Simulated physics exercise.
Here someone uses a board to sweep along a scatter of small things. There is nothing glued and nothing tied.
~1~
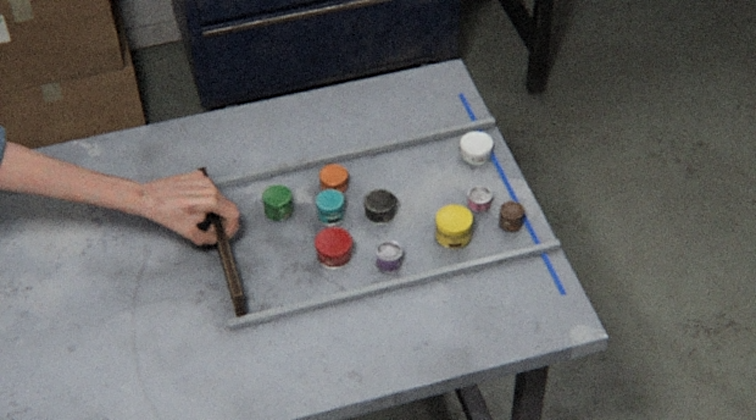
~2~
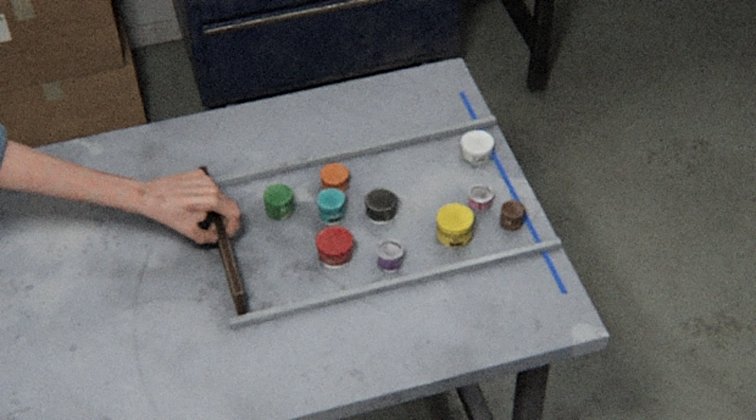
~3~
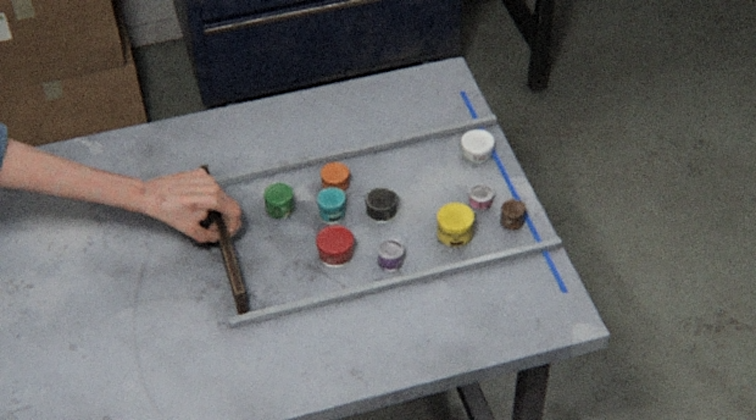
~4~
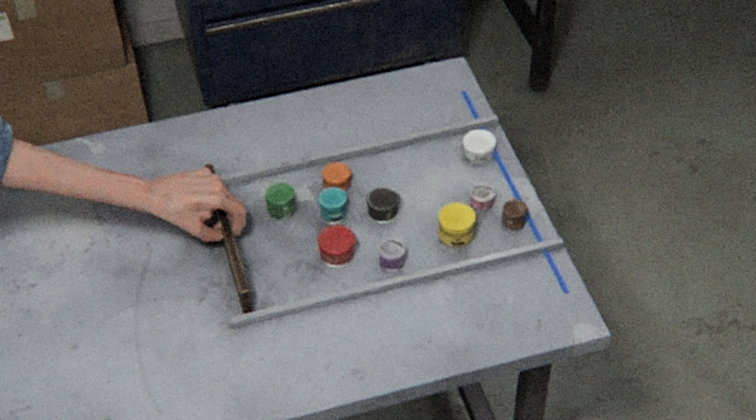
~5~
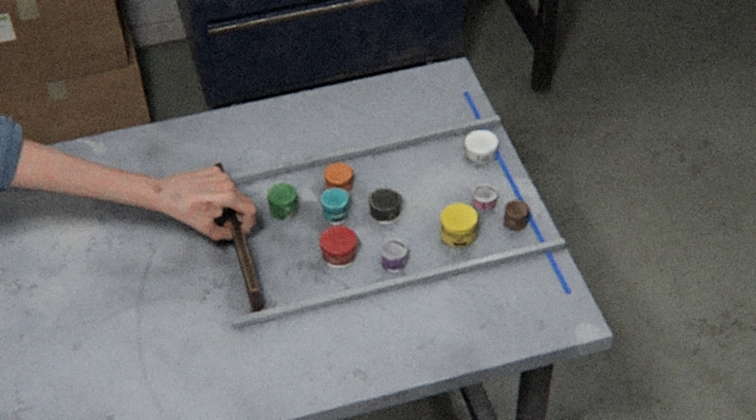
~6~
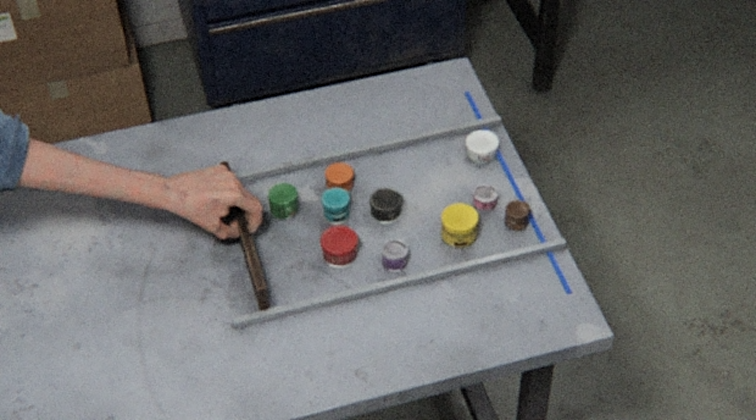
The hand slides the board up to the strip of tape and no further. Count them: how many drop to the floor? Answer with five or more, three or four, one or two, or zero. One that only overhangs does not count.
The count that falls is five or more.
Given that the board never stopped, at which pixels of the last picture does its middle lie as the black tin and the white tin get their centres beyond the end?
With the black tin it sits around (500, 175), with the white tin around (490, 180).
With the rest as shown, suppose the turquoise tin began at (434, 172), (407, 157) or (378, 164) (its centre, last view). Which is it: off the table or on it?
Place by place, it is lost; falls; drops off.
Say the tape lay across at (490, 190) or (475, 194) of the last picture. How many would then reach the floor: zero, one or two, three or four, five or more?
The first spot gives either one or two, the second gives one or two.
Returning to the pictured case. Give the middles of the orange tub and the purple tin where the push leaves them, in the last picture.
(502, 129), and the other (551, 225).
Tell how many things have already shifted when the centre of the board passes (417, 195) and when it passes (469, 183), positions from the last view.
Moved so far: 7, then 10.
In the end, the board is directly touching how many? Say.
The figure is 5.
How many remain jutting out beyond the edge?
I count 5 overhanging.
A little later, none off yet; white tin at rest near (482, 147); brown tub at rest near (517, 215); pink tin at rest near (485, 198).
Next, none off yet; white tin moving near (489, 144); brown tub shifted well along near (557, 211); pink tin shifted well along near (530, 194).
When it is over, the number that fall off is five or more; down, black tin, yellow tub, pink tin, brown tub and white tin.
